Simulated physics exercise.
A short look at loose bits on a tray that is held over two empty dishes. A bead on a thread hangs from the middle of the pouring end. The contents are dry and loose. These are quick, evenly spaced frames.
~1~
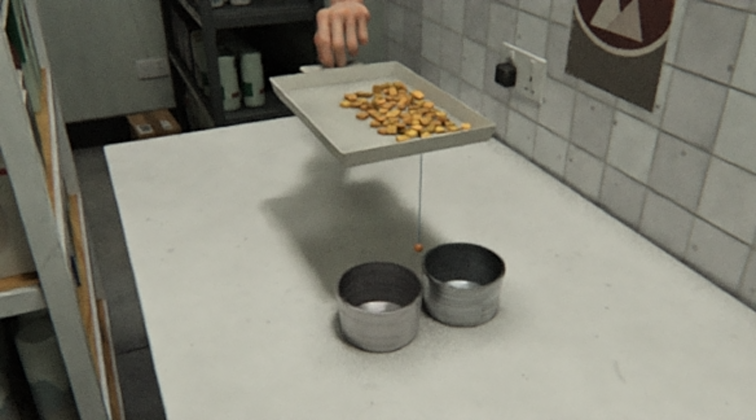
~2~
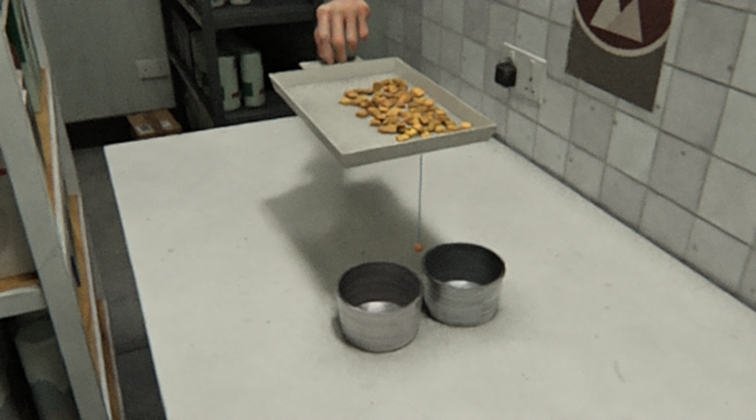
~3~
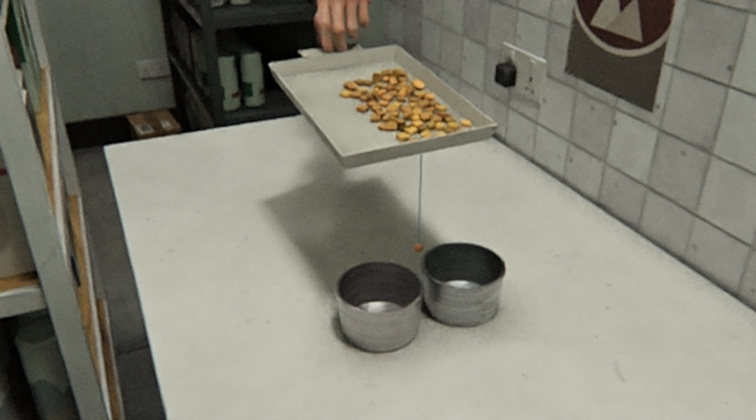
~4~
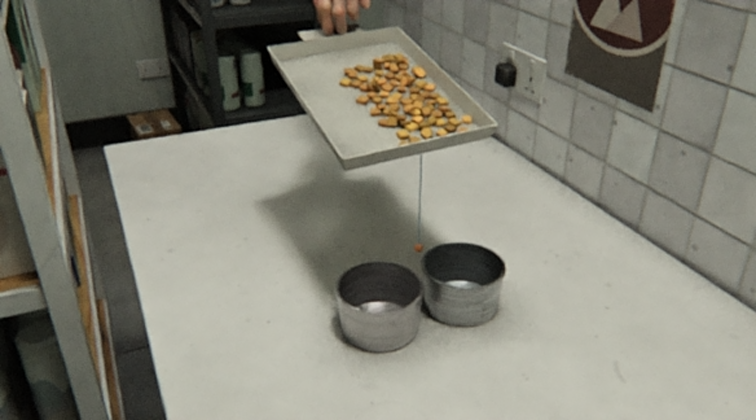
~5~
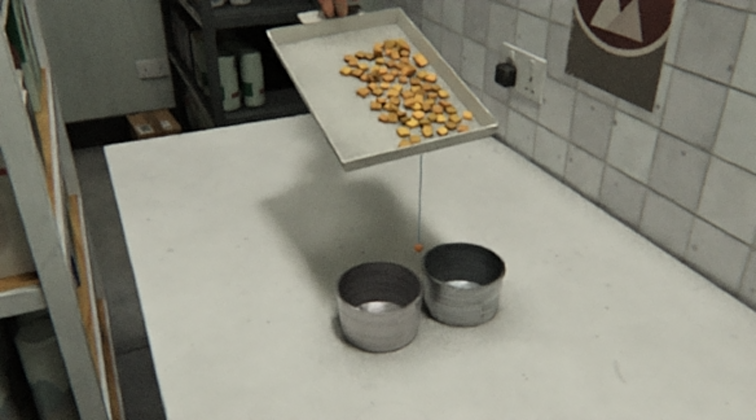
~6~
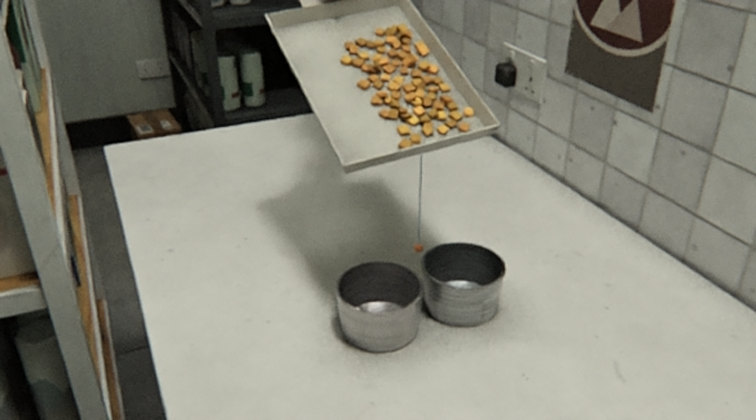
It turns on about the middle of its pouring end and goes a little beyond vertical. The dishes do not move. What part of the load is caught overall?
The two hold more than half of the load.
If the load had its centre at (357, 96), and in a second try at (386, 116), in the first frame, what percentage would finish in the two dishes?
About 70 and 80 per cent.
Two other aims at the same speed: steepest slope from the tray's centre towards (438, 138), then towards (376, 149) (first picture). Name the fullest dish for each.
At the first place the right-hand dish, at the second the left dish.
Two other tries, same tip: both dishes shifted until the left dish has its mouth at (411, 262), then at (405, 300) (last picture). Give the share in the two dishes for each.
First some 30, then 70 per cent.
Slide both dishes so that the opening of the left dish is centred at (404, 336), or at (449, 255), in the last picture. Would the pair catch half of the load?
One: Not half. Two: Under half.
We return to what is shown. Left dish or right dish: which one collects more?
Fuller: The dish on the left.
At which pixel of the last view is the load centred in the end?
Near (395, 325).
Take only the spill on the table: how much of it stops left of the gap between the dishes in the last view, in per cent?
Near 30 %.
Shortly afterwards, tray tipped steeply; all but a few on the tray; only a few in the air.
Next, tray tipped past a quarter turn; near a third on the tray; a little in the left dish; only a few in the right dish; a little outside both; near a third in the air.
Some moments later, tray tipped past a quarter turn; near two thirds in the left dish; near a quarter in the right dish; near a quarter outside both.
In the end, tray tipped past a quarter turn; near two thirds in the left dish; near a quarter in the right dish; near a quarter outside both.
